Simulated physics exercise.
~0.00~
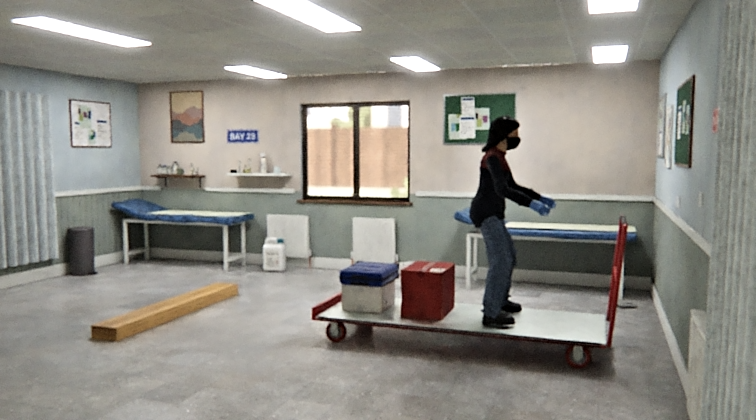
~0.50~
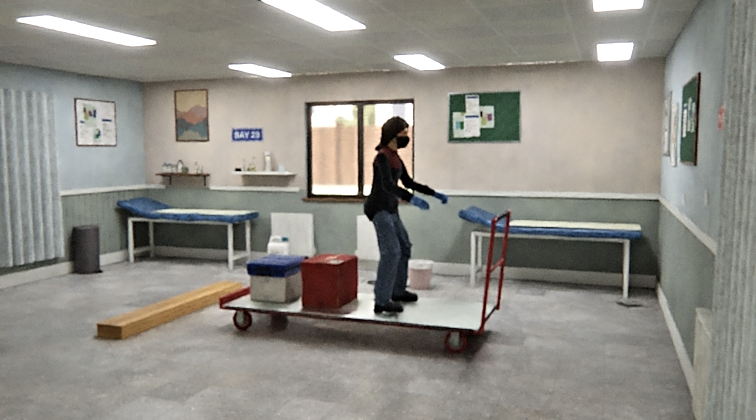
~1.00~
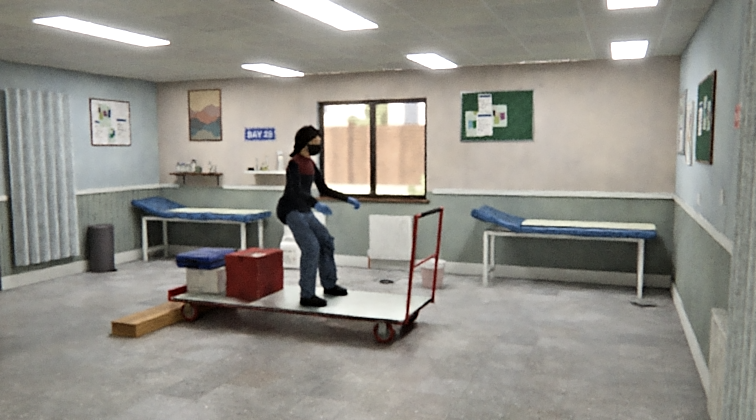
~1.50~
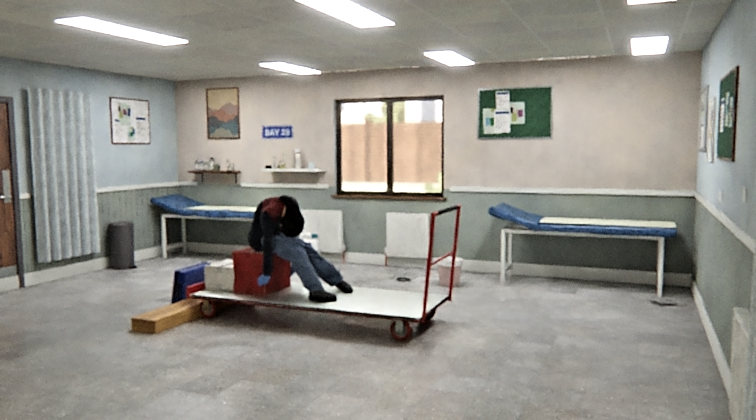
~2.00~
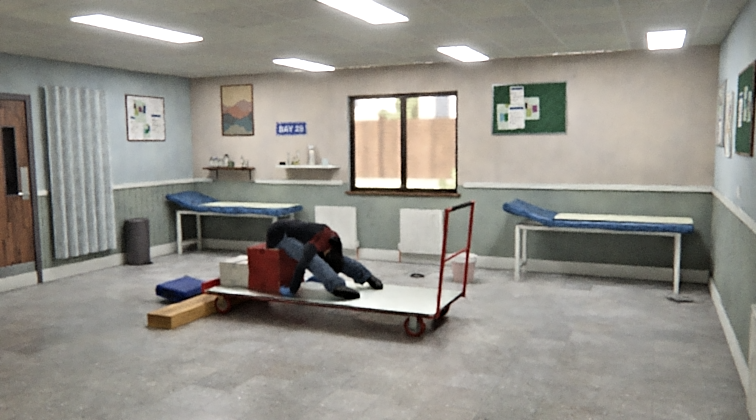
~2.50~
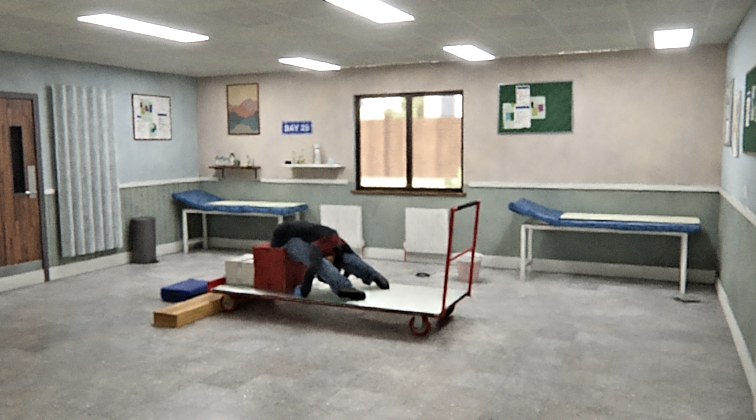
To begin with, a masked worker in dark clothing and blue gloves stands on a flat trolley with a red-handled end, behind a red box and a white carton topped by a blue case, in a room with padded couches. The trolley rolls left toward a low wooden kerb on the floor. It stops against the kerb, and the worker pitches left, folding limply over the red box as the blue case tips off the carton. The case turns over and lands beyond the trolley's edge by the kerb. The worker ends slumped across the red box, with the carton still aboard.
